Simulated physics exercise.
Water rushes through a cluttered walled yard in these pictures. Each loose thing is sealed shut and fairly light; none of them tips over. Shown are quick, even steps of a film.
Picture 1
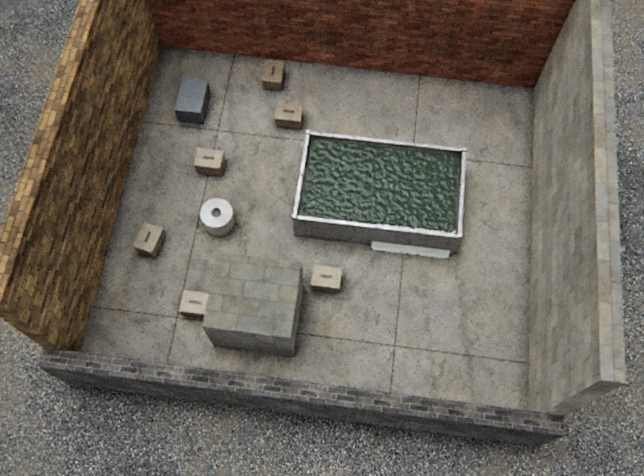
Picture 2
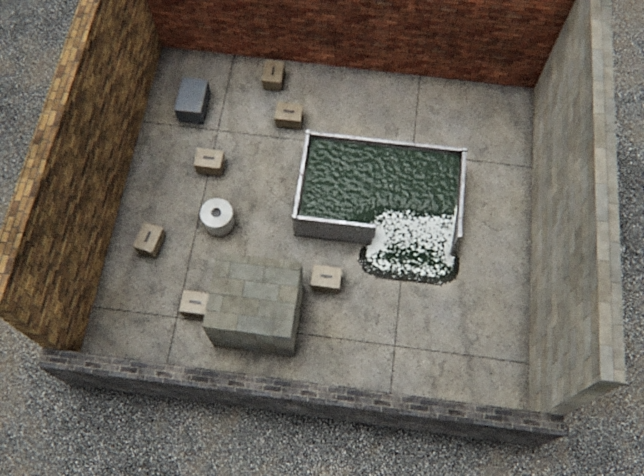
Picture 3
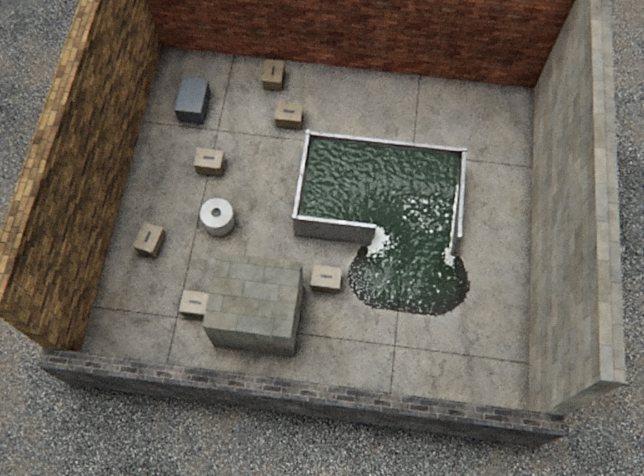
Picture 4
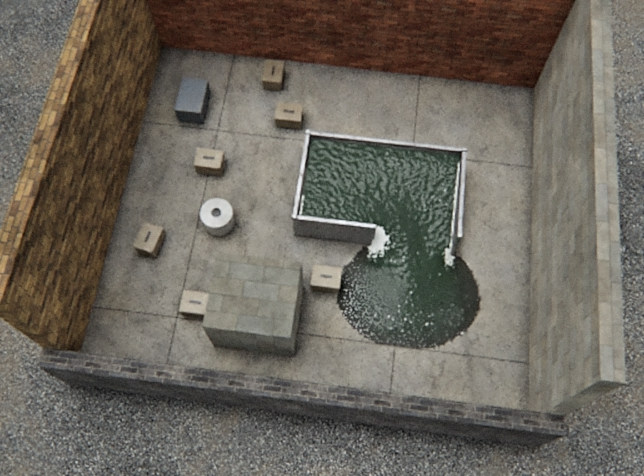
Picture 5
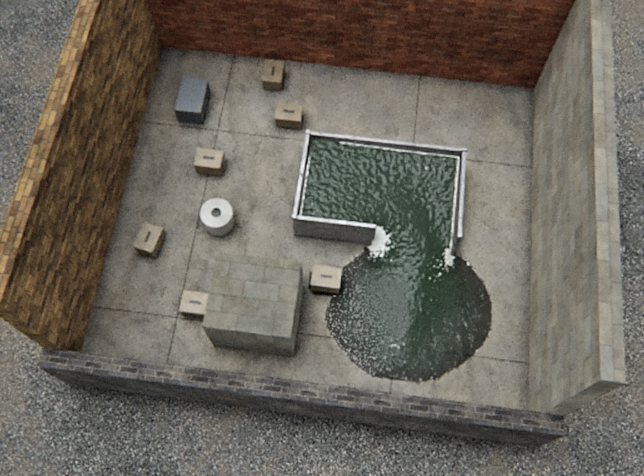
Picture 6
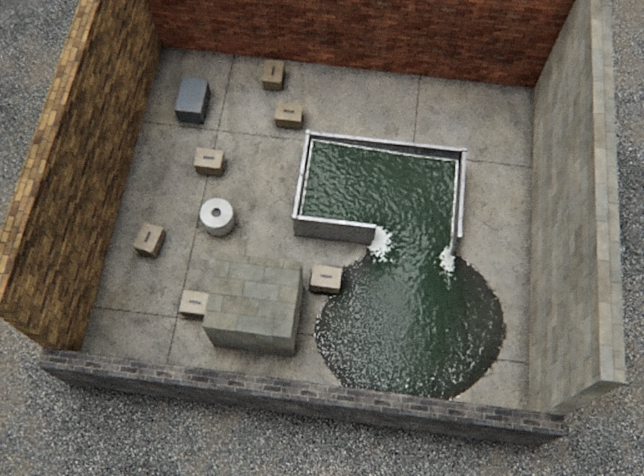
A walled yard with a grey concrete floor, seen from high above at an angle, holds a large rectangular tank of dark green water right of centre. Small tan boxes, a blue-grey box and a pale round object sit to the left, with a bigger grey block near the front wall. Water bursts through the tank's front side, foaming white, and spreads in a widening round pool, while the boxes and camera stay still.
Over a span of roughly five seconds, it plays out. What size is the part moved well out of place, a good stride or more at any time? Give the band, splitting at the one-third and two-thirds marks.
Smaller than a third.
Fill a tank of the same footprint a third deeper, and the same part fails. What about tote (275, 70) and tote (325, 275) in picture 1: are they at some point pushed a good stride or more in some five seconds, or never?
Fell short of it; covered that distance.
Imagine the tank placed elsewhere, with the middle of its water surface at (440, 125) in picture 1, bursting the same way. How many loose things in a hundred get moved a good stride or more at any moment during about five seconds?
About 10 in a hundred.
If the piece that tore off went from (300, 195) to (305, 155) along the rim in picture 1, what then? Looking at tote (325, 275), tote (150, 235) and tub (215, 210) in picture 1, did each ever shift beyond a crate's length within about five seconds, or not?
Order as asked: Not sent that far; sent that far; sent that far.
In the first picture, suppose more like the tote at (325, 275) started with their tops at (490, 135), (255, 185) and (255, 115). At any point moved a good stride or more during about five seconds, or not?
Per listing: Largely stays, largely stays, largely stays.
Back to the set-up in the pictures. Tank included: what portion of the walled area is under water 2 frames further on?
Roughly 25 %.
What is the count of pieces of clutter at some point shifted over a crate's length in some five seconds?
Number: 0.
A moment on, 0 of 8 are well off their spots; 0 afloat.
Next, 0 of 8 are well off their spots; 0 afloat.
Later, 0 of 8 are well off their spots; 0 afloat.
In the end, 0 of 8 are well off their spots, and 0 have been at some point; 0 afloat.
